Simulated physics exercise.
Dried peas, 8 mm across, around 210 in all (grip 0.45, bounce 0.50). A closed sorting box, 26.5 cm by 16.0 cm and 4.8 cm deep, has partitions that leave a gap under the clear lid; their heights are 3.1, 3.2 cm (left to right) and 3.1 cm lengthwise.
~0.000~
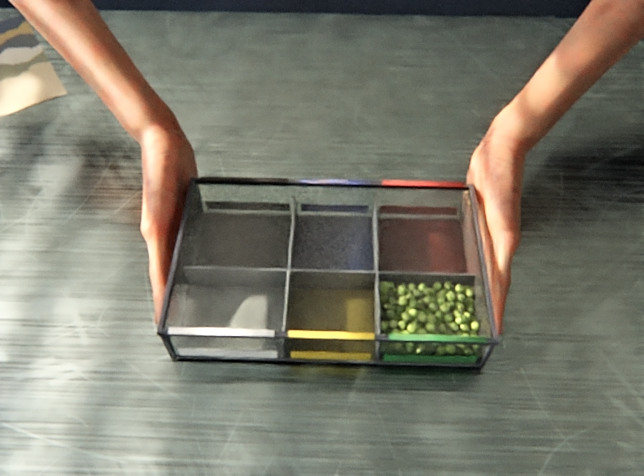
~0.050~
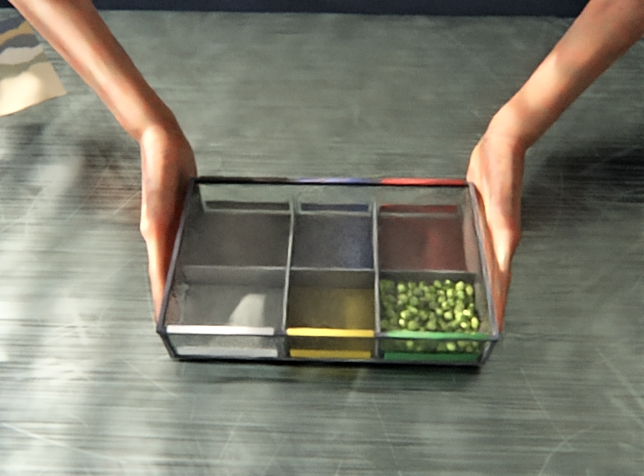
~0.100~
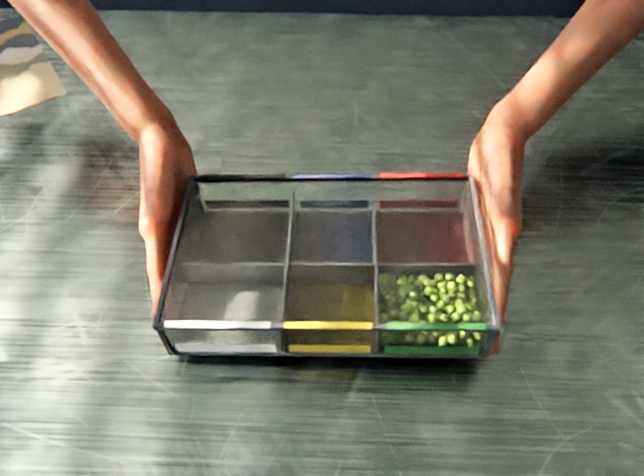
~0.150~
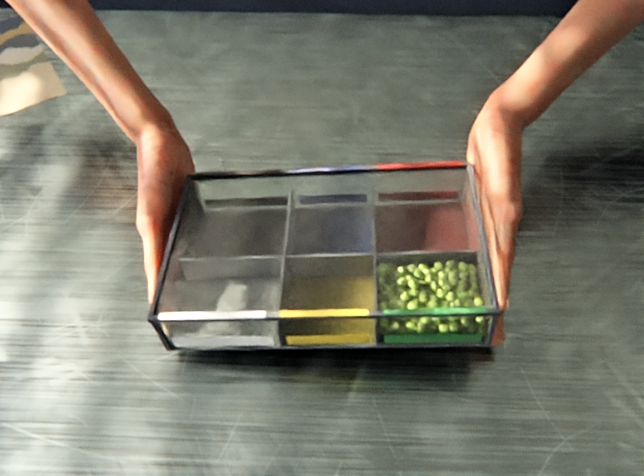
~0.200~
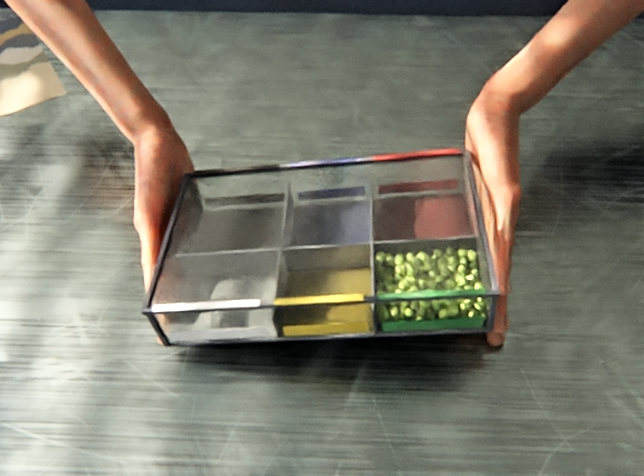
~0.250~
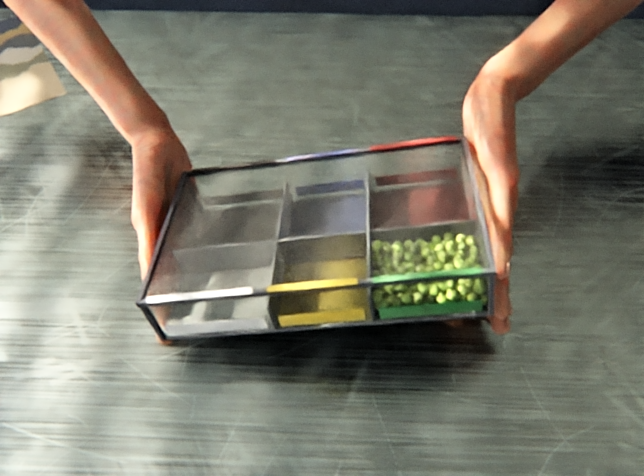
Two hands lifting a clear-lidded sorting box and tilting it gently down to the left, green peas staying in one compartment.
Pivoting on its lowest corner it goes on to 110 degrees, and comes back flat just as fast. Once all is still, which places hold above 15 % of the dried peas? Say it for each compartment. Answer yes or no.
Red no, blue no, green yes, yellow no, white no, black yes.
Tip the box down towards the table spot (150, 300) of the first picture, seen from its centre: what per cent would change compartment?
About 50 per cent.
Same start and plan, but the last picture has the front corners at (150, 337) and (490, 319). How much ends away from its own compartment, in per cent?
Then about 25 per cent.
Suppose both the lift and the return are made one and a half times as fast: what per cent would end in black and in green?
Then: Black 30; green 55.
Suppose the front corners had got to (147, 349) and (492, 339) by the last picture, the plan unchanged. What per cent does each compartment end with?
Red 0, blue 0, green 85, yellow 0, white 10, black 0.
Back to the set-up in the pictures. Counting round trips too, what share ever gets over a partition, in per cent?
Roughly 50 per cent.
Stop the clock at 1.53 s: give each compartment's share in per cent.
Red 5; blue 5; green 60; yellow 0; white 0; black 30.
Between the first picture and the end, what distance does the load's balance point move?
Some 11.0 cm.
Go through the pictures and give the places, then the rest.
In the first frame, box tilt 0 degrees, front corners at (163, 330) and (493, 339); green 100 %.
In the second frame, box tilt 1 degrees, front corners at (162, 328) and (493, 336).
In the third frame, box tilt 3 degrees, front corners at (159, 324) and (494, 327), lowest corner left back.
In the fourth frame, box tilt 7 degrees, front corners at (154, 317) and (495, 310), lowest corner left back.
In the fifth frame, box tilt 11 degrees, front corners at (148, 309) and (493, 291), lowest corner left back.
In the sixth frame, box tilt 15 degrees, front corners at (143, 301) and (490, 270), lowest corner left back; green 100 %. Its pace works out near 75 degrees a second.
After 1.53 s, tilt 110 degrees; red 5 %, blue 5 %, green 60 %, black 30 %.
Then, at 2.38 s, tilt 50 degrees; green 55 %, black 45 %.
After 3.24 s, tilt 0 degrees; red 5 %, green 50 %, yellow 5 %, black 45 %.
At rest (4.0 s), red 5 %, blue 0 %, green 50 %, yellow 5 %, white 0 %, black 45 %.
